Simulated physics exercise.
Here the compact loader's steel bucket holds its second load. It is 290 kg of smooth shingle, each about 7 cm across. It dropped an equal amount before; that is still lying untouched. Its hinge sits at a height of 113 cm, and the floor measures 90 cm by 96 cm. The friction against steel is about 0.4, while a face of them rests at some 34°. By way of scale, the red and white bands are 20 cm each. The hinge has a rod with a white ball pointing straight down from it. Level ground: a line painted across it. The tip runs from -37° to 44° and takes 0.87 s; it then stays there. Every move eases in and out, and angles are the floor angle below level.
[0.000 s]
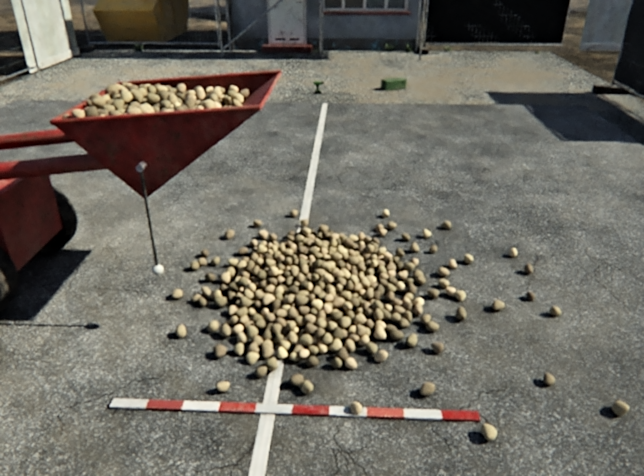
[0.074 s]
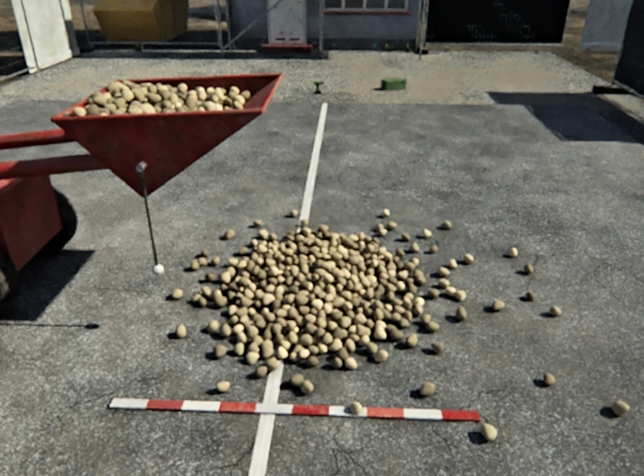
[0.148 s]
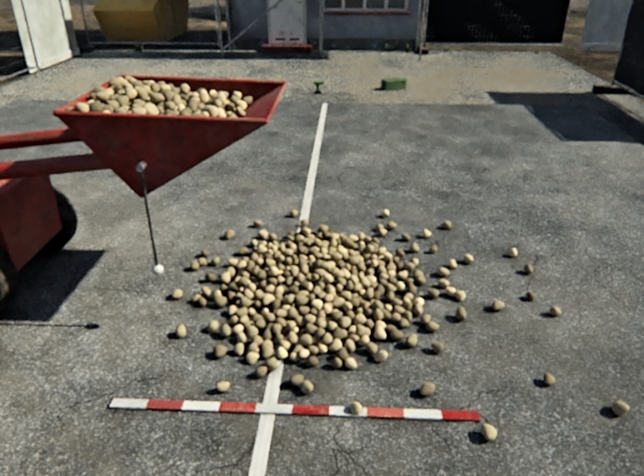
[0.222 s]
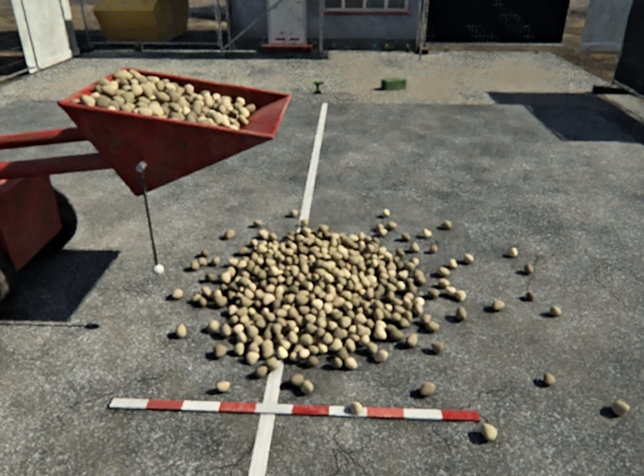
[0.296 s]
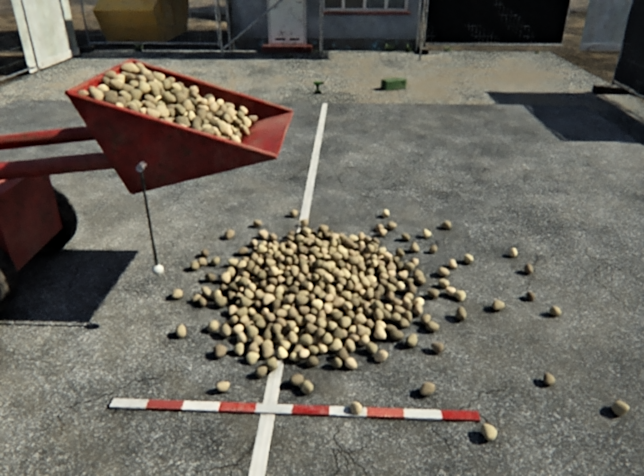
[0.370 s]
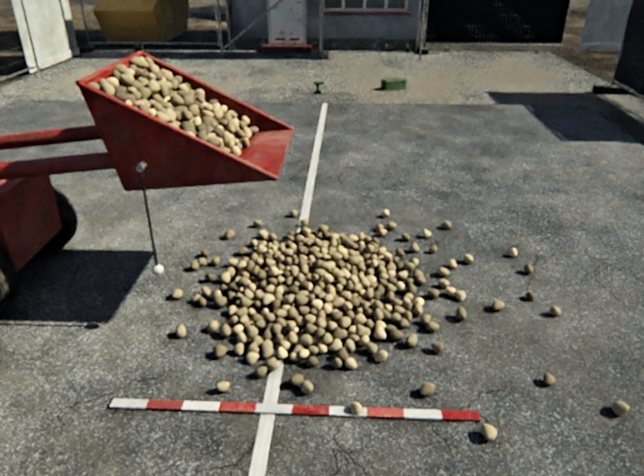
The video shows a red loader bucket full of rounded stones tilting gradually forward, its front edge lowering toward the right while the stones shift inside, above a still heap of similar stones on grey ground with a painted white line.
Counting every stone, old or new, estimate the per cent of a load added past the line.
Roughly 65 per cent of a load more.
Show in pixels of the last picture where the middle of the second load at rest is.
In the last view, somewhere near (306, 274).
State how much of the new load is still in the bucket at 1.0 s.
It holds some 55 percent.
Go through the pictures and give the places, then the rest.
In the first frame, the bucket is at -37°, its lip at (260, 108); the top of the load is at (135, 93). The earlier load is highest near (309, 263), 15 cm above ground level, 31 % short of the line, 69 % past the line.
In the second frame, the bucket is at -35°, its lip at (262, 111); the top of the load is at (131, 91); the stones move at 0.2 m/s on average.
In the third frame, lip at (267, 122), floor tilted -31°, highest stones at (130, 87); the stones move at 0.3 m/s on average.
In the fourth frame, lip at (272, 138), floor tilted -24°, highest stones at (128, 81); the stones move at 0.4 m/s on average.
In the fifth frame, lip at (276, 157), floor tilted -15°, highest stones at (132, 74); the stones move at 0.5 m/s on average.
In the sixth frame, lip at (277, 179), floor tilted -5°, highest stones at (141, 69); the stones move at 0.6 m/s on average.
After 0.6 s the floor is at 31°; in per cent of one load, 100 in the bucket, 31 short of the line, 69 past the line; the foremost stones are at (528, 303).
After 1.0 s the floor is at 44°; in per cent of one load, 55 in the bucket, 70 short of the line, 75 past the line; the foremost stones are at (528, 303).
After 1.3 s the floor is at 44°; in per cent of one load, 5 in the bucket, 75 short of the line, 120 past the line; the foremost stones are at (528, 303).
After 3.8 s the floor is at 44°; in per cent of one load, 0 in the bucket, 67 short of the line, 133 past the line; the foremost stones are at (527, 294). Net gain past the line, 65.
